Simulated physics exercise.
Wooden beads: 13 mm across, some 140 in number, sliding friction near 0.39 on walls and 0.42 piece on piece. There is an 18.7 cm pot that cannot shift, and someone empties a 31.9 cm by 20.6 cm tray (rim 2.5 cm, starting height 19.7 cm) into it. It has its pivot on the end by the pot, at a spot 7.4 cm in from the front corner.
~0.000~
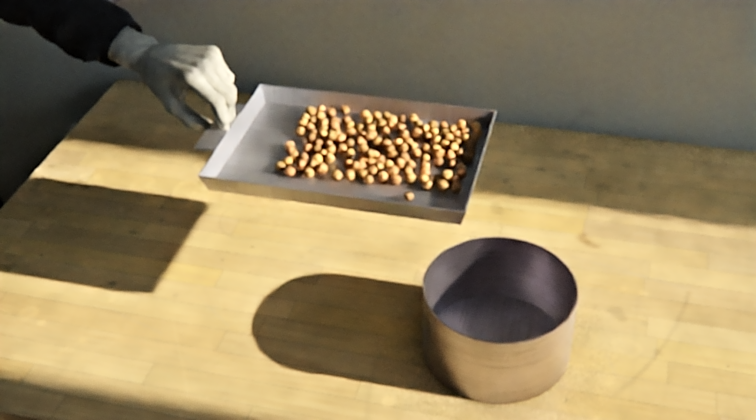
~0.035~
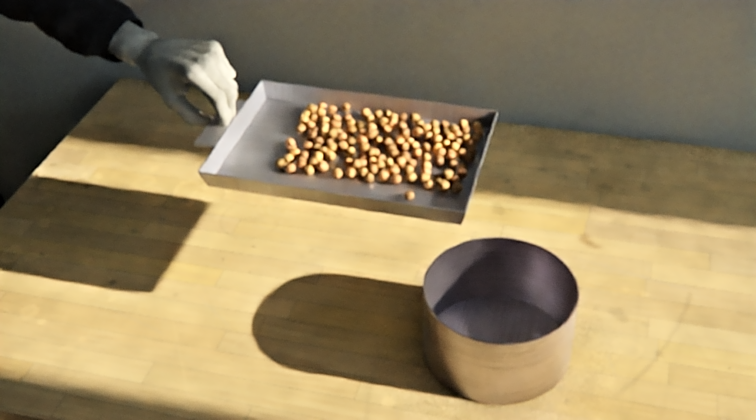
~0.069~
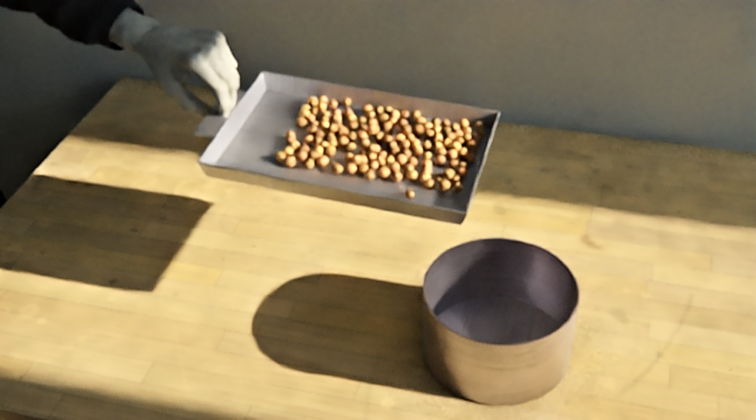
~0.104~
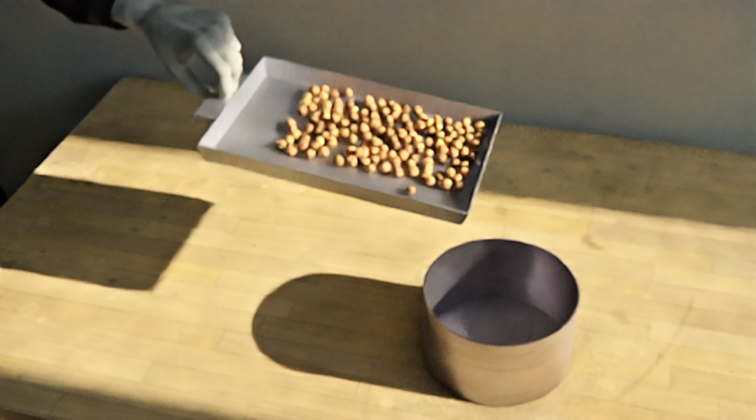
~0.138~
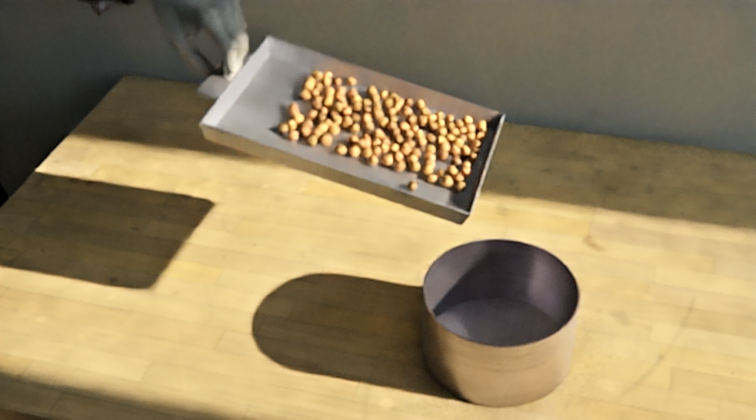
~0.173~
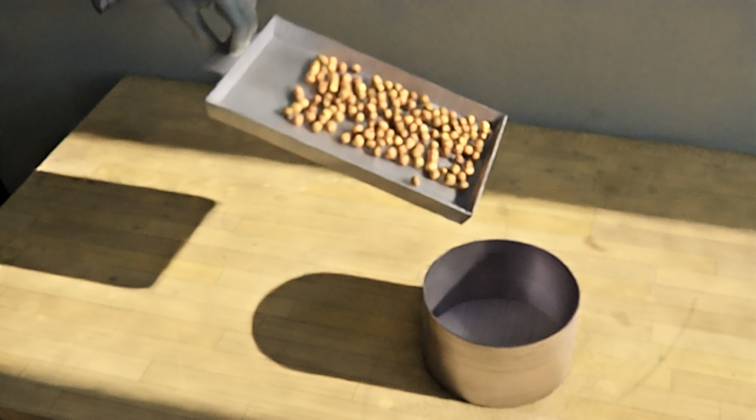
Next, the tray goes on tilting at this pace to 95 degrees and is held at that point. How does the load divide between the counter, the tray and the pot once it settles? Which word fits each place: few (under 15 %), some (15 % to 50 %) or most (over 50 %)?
Counter gets most; left on the tray gets few; pot gets some.
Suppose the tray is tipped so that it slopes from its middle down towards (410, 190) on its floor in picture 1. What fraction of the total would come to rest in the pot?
Roughly 100 per cent.
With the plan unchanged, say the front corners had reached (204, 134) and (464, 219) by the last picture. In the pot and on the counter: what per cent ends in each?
Per cent by place - pot 100, counter 0.
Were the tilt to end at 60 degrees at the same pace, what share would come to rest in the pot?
Result: Close to 10 %.
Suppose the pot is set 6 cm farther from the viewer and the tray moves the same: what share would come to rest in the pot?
Then roughly 60 percent would land in it.
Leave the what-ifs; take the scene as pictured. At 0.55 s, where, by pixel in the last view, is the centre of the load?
Somewhere about (493, 146) in the last view.
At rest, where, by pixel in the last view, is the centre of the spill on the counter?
It comes to rest with its centre close to (589, 278).
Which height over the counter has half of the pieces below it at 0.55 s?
The halfway line is at about 22 cm.
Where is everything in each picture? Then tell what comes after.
In the first picture, tray tilt 0 degrees, front corners at (205, 173) and (461, 208); middle of the pieces at (386, 144); pot at (500, 286).
In the second picture, tray tilt 1 degrees, front corners at (205, 169) and (462, 208); middle of the pieces at (387, 143).
In the third picture, tray tilt 3 degrees, front corners at (205, 160) and (463, 208), lowest corner right back; middle of the pieces at (388, 139).
In the fourth picture, tray tilt 8 degrees, front corners at (205, 143) and (464, 209), lowest corner right back; middle of the pieces at (389, 134).
In the fifth picture, tray tilt 13 degrees, front corners at (207, 121) and (466, 209), lowest corner right back; middle of the pieces at (392, 126).
In the sixth picture, tray tilt 19 degrees, front corners at (213, 98) and (469, 209), lowest corner right back; middle of the pieces at (395, 119); pot at (501, 289). Its pace works out near 170 degrees a second.
After 0.40 s, tilt 58 degrees; the tray holds 100 %, the pot 0 %.
After 0.55 s, tilt 83 degrees; the tray holds 100 %, the pot 0 %.
After 0.83 s, tilt 95 degrees; the tray holds 0 %, the pot 25 %.
In the end, at 2.0 s, counter 70 %, tray 0 %, pot 30 %.
